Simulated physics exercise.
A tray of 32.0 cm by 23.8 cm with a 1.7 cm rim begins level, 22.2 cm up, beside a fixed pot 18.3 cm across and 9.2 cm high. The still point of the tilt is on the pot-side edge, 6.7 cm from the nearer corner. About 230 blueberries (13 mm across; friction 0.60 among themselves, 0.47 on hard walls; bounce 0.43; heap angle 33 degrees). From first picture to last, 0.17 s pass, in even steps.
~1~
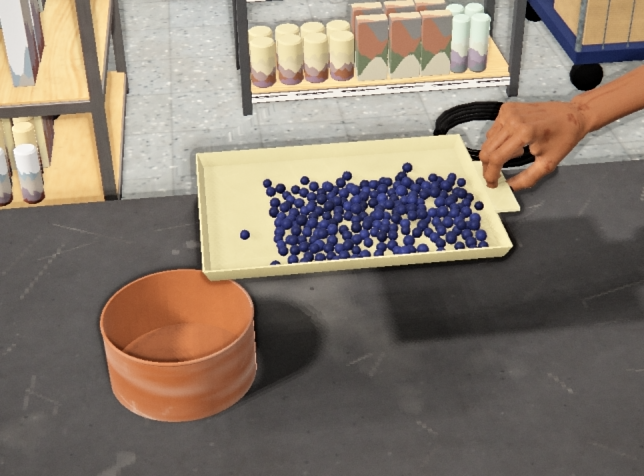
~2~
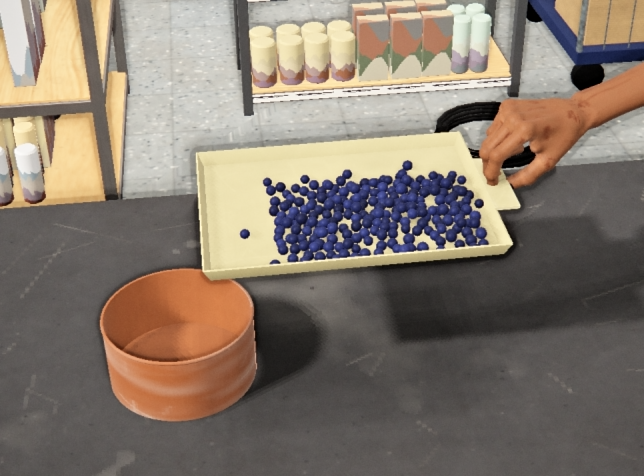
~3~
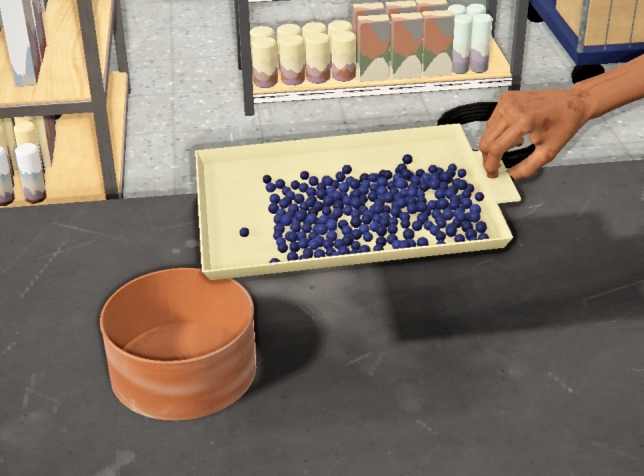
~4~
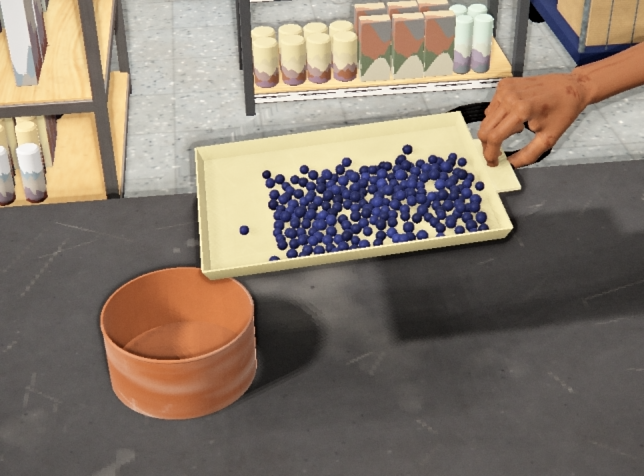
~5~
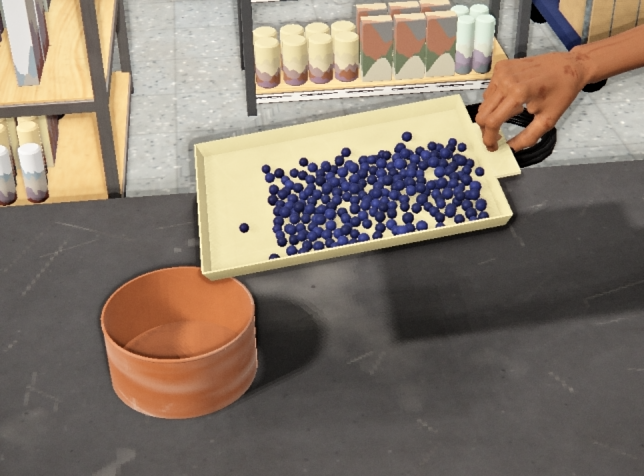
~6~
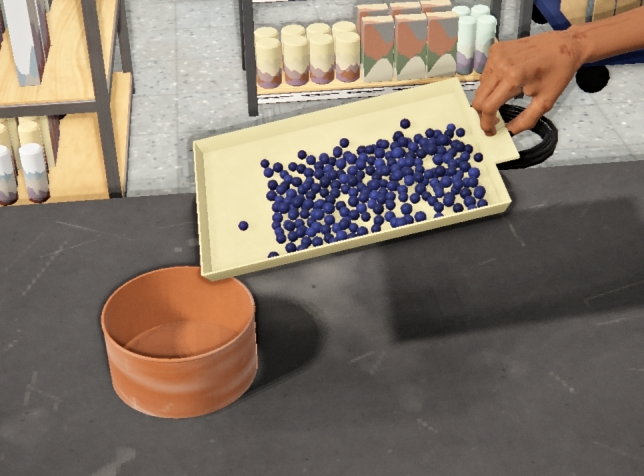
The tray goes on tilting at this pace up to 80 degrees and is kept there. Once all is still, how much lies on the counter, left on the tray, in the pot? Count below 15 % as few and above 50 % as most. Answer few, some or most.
On the counter: Most; left on the tray: Few; in the pot: Some.
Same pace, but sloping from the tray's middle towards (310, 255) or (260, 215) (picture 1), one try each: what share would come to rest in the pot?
About 0 and 55 per cent.
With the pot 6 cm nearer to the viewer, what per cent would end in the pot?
It would be near 70 per cent.
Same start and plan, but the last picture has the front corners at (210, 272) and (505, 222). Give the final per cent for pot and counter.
Pot 0, counter 100.
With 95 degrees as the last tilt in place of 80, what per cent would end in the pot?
Then about 20 per cent.
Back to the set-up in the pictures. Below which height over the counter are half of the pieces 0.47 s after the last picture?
Roughly 26 cm.
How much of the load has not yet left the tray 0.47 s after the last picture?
Roughly 80 per cent.
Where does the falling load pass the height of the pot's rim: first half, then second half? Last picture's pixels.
First near (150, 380), later near (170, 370).
Then, 0.28 s after the last picture, tilt 46 degrees; the tray holds 100 %, the pot 0 %.
Then, 0.47 s after the last picture, tilt 68 degrees; the tray holds 80 %, the pot 0 %.
Then, 0.78 s after the last picture, tilt 80 degrees; the tray holds 5 %, the pot 20 %.
In the end, counter 80 %, tray 0 %, pot 20 %.
